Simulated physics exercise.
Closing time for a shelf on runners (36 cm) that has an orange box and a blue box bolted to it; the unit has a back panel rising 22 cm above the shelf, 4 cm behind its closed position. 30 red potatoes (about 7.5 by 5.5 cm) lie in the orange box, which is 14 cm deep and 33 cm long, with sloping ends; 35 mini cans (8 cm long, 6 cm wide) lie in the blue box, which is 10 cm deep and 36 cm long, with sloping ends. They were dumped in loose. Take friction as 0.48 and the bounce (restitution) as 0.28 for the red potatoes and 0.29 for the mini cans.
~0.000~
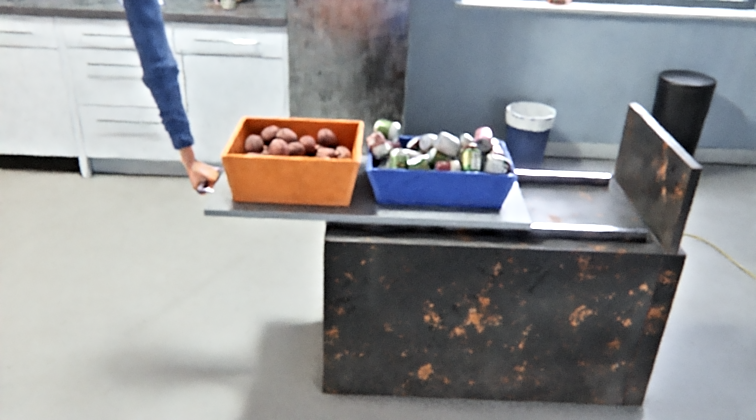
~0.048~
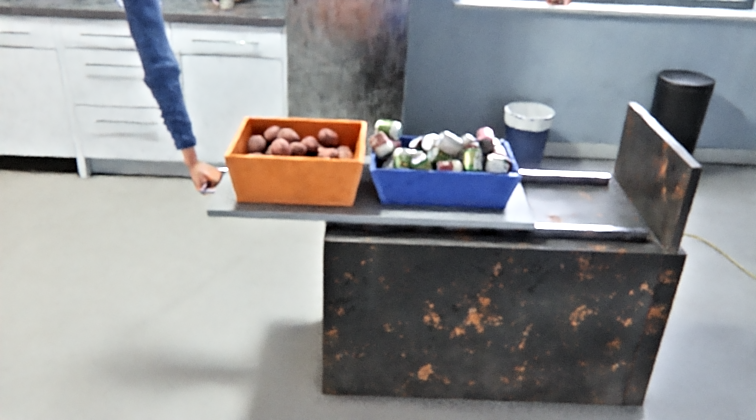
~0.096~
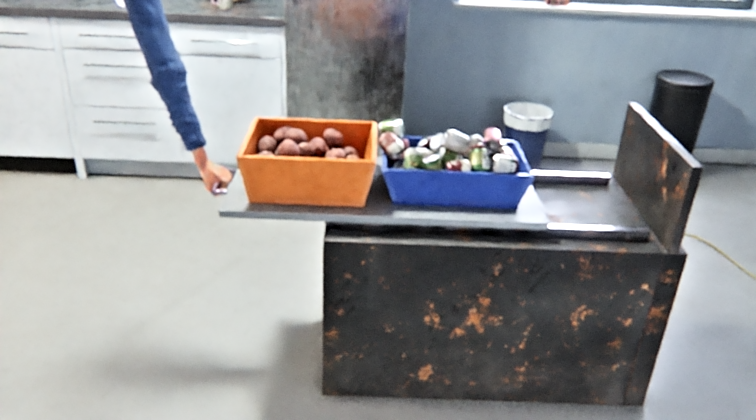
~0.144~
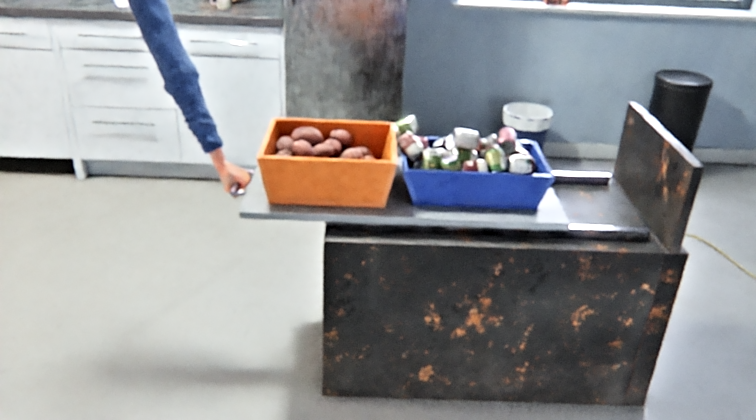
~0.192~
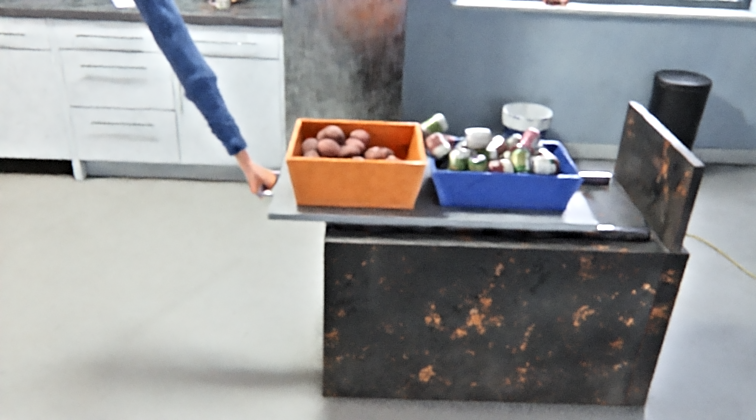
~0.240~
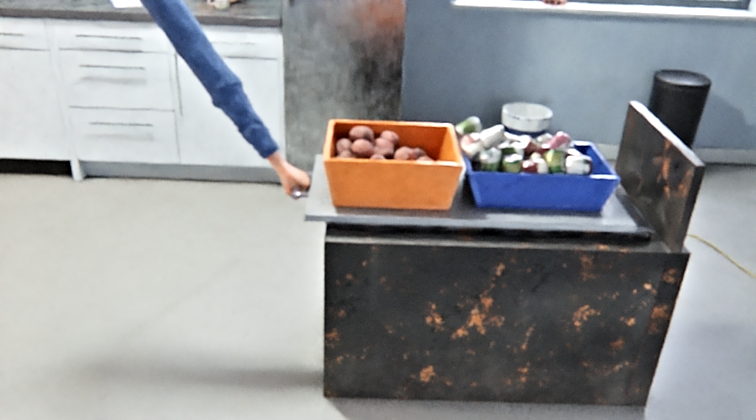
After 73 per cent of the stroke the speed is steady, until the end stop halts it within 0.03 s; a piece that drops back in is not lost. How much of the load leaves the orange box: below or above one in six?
Fewer than one in six of the red potatoes leave the orange box.
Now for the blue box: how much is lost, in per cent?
Blue box 30 per cent.
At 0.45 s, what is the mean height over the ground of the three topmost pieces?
About 96 cm.
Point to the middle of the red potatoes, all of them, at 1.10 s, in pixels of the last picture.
Near (428, 174).
After 0.25 s, end of travel.
After 0.33 s, the orange box has all 30 and the blue box has all 35.
After 0.45 s, the orange box has all 30 and the blue box is down by 5 of 35.
After 0.67 s, the orange box is down by 1 of 30 and the blue box is down by 9 of 35.
When it is over (at 1.10 s), the orange box is down by 1 of 30 and the blue box is down by 10 of 35. Asked share, 1 of 30, 3 per cent.
